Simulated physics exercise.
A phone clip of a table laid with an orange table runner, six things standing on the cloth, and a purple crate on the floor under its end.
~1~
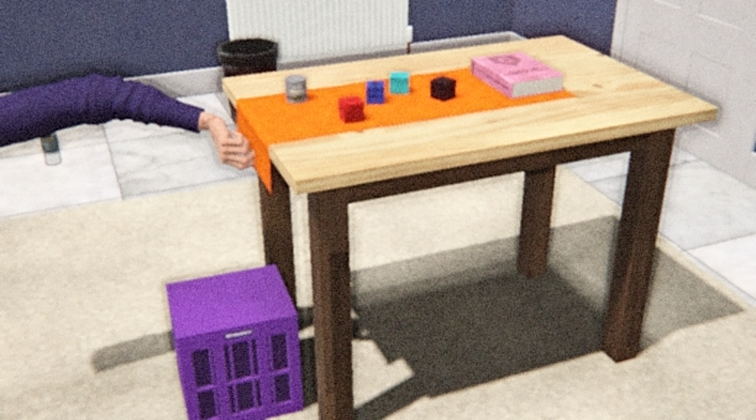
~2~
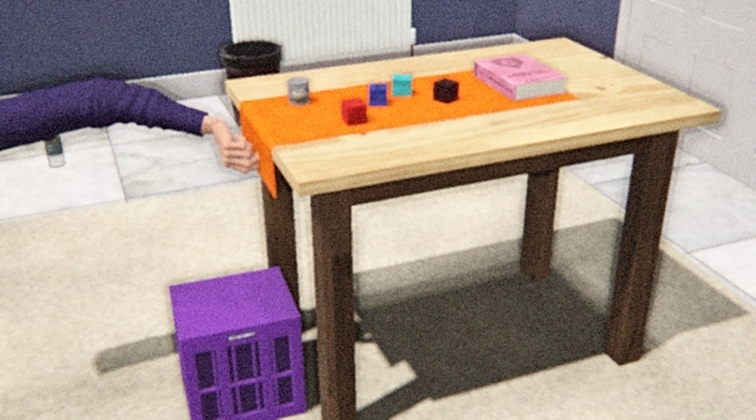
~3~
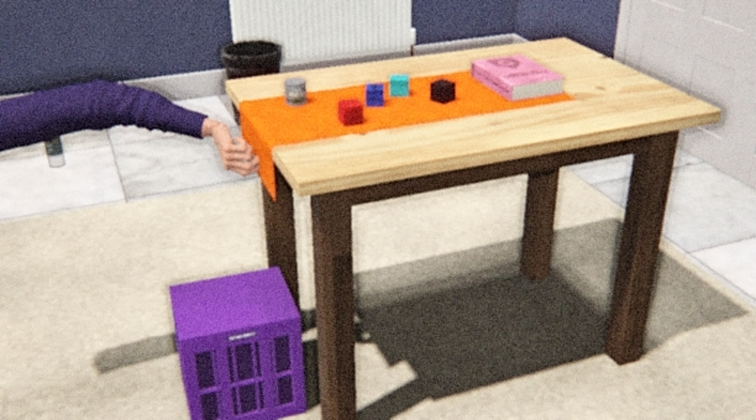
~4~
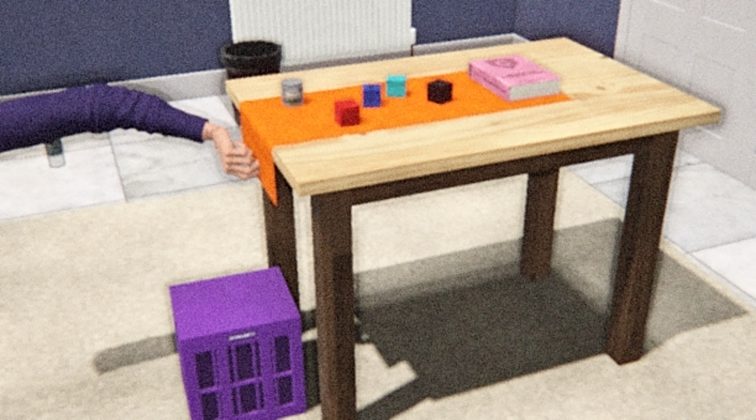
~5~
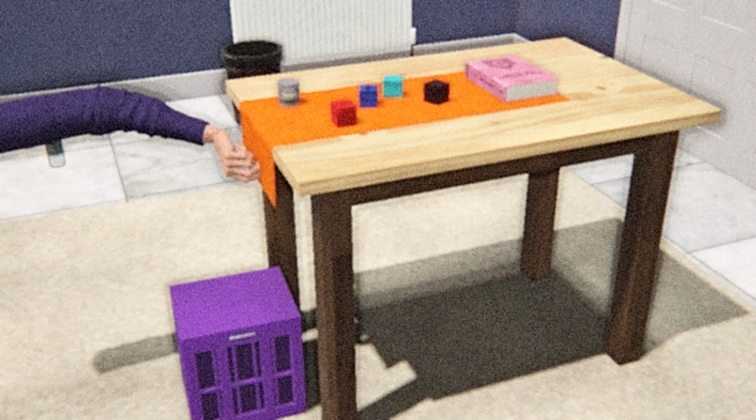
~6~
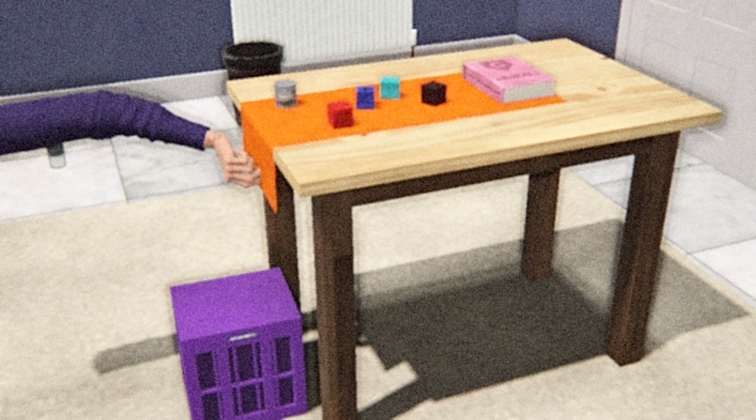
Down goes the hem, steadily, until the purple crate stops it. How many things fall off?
It carries off three.
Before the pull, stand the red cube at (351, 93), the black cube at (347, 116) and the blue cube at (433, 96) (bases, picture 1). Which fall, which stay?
The red cube is carried off; the black cube falls; the blue cube holds on.
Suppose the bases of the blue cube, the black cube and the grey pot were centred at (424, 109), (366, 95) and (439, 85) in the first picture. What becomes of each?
The blue cube keeps its place on top, the black cube drops off, the grey pot keeps its place on top.
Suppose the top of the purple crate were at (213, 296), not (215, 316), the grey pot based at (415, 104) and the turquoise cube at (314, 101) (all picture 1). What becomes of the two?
The grey pot survives, the turquoise cube falls.
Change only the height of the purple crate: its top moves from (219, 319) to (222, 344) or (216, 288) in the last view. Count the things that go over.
Then 4 and 2.
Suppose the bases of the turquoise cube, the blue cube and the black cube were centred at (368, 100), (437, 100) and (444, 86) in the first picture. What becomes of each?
The turquoise cube goes over; the blue cube keeps its place on top; the black cube does not fall.
Soon after, hem near (263, 250); grey pot gone.
After that, hem on the crate; grey pot, red cube and blue cube gone.
In the end, hem on the crate; grey pot, red cube and blue cube gone. The answer is three.
